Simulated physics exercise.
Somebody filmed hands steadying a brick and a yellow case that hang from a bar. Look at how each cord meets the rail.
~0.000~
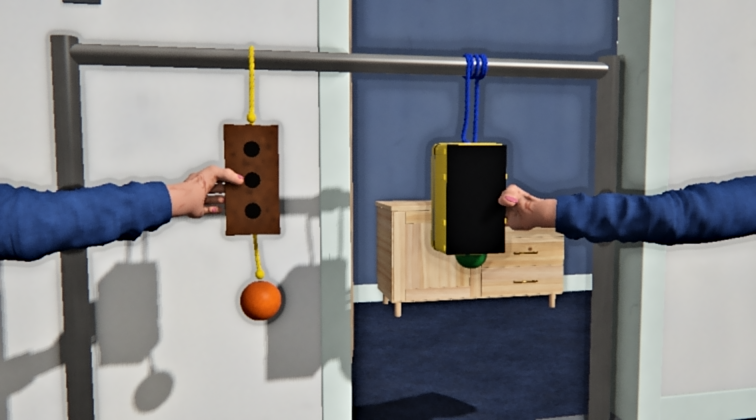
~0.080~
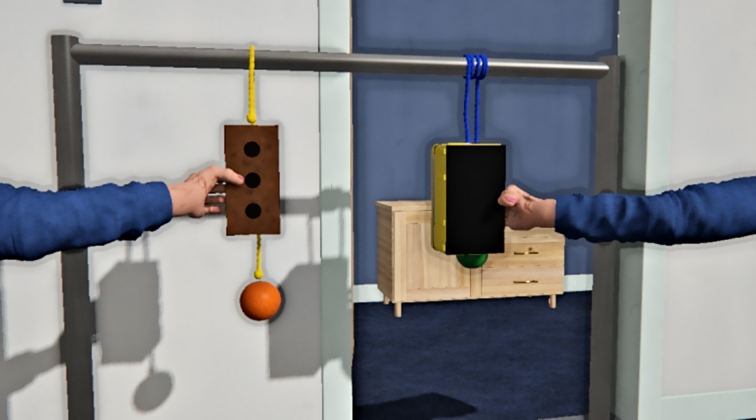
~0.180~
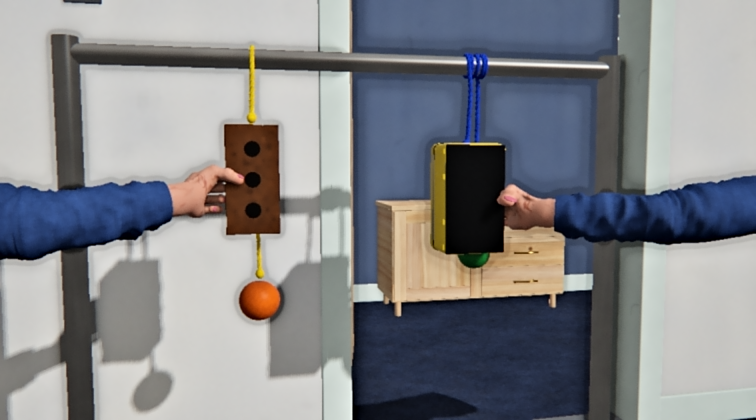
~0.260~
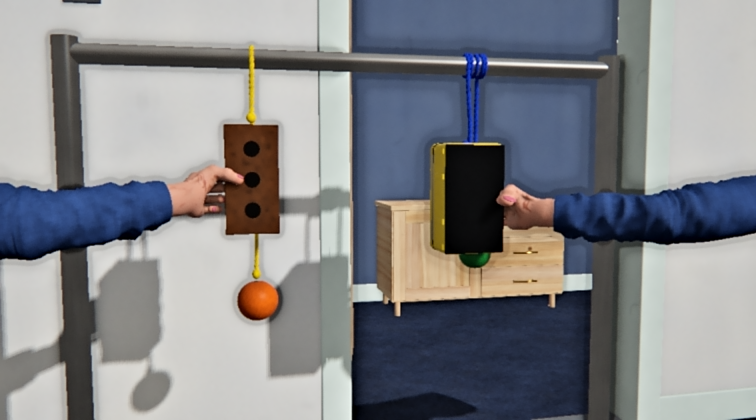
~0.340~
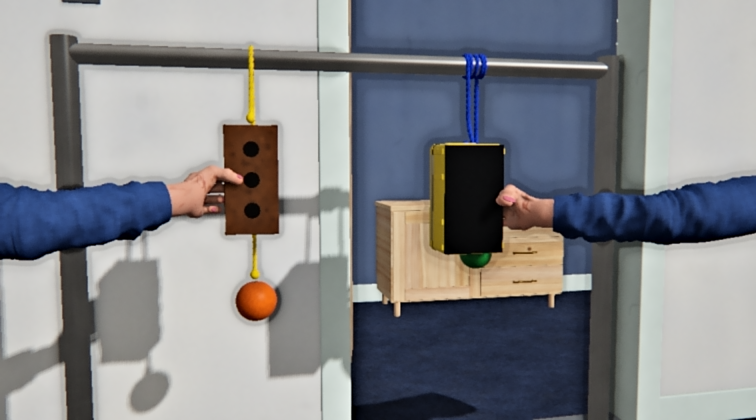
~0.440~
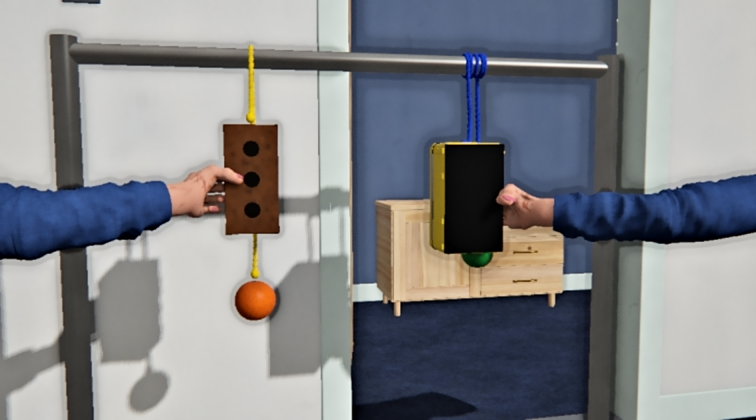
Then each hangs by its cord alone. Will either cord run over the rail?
As it turns out, the brick drops, the yellow case keeps its height.
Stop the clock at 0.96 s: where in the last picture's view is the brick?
By then it is at (258, 372).
After 0.96 s, brick dropping near (258, 372); yellow case off the floor near (468, 213).
After 1.30 s, brick on the floor; yellow case off the floor near (469, 212).
In the end, brick on the floor; yellow case off the floor near (467, 211). The brick pulls its rope through and the yellow case stays hanging.
